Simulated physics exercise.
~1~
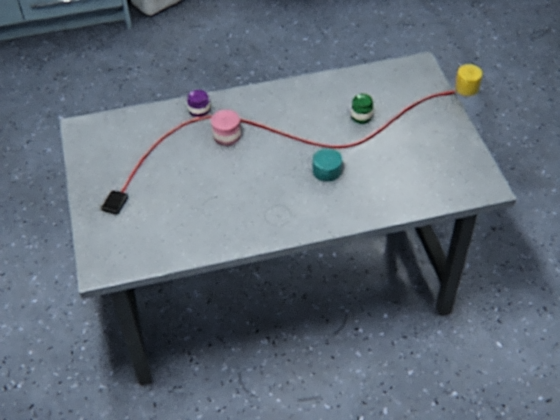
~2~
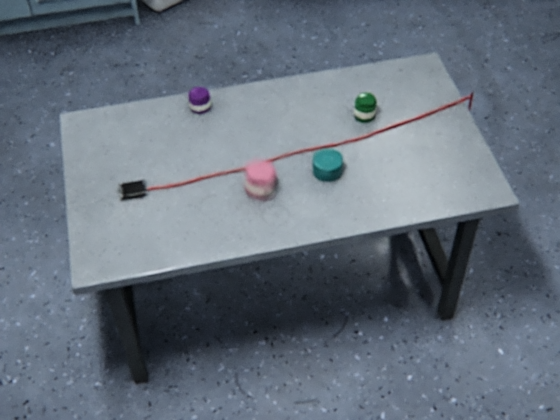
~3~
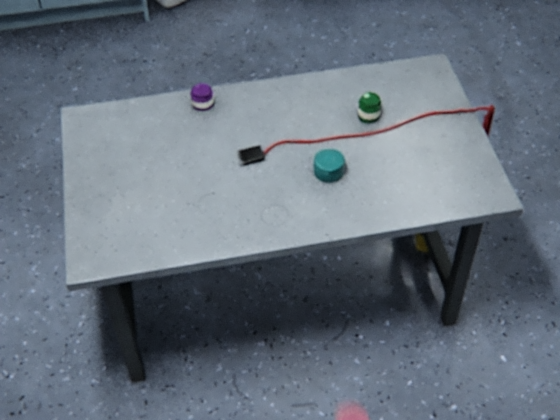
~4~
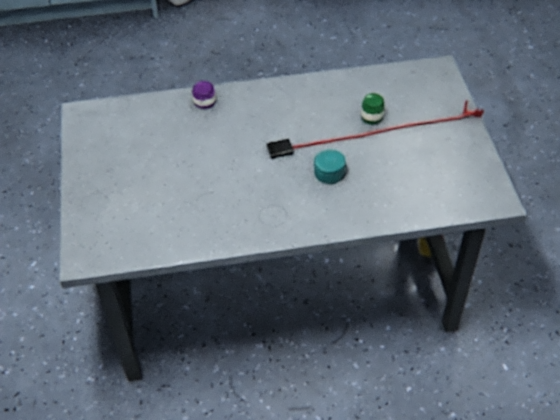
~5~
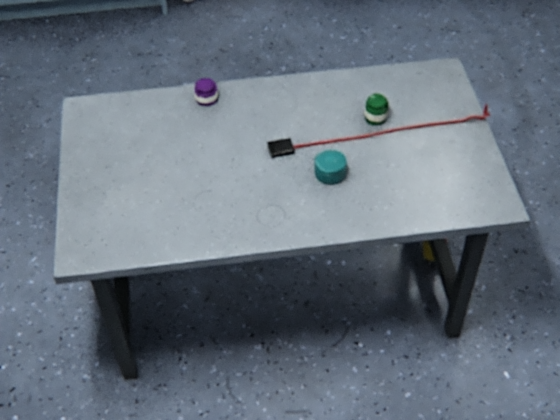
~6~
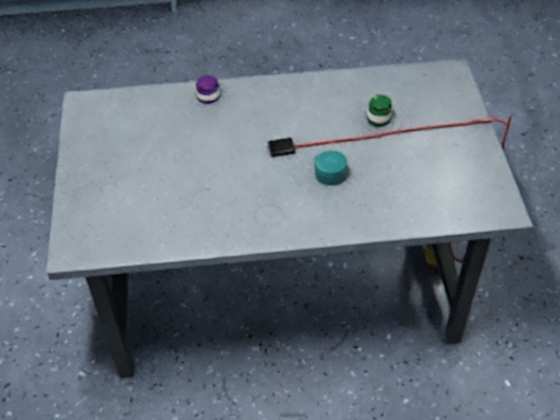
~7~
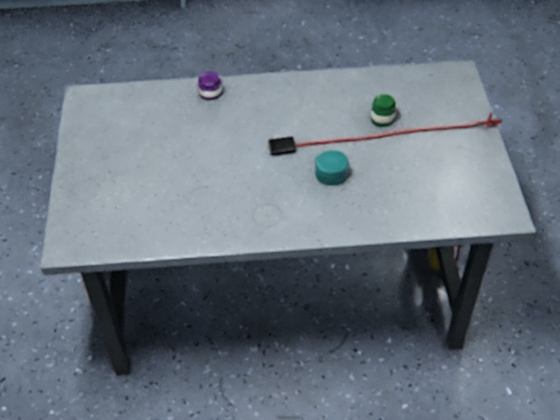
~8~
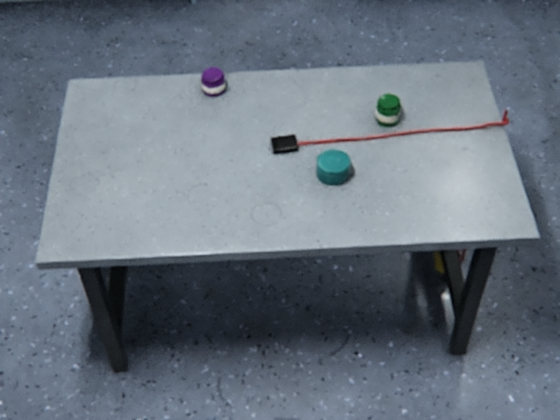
A grey lab table stands on a speckled blue-grey floor, seen from above at an angle that drifts slightly sideways. A red cable winds across it from a black phone at the left to a yellow speaker going over the right edge, past purple and green jars, a pink canister and a teal tub. The cable pulls tight, sweeping the canister toward the front and dragging the phone right. The canister drops off the front as the speaker ends up below the table. The phone settles near the middle, while the jars and tub stay put.
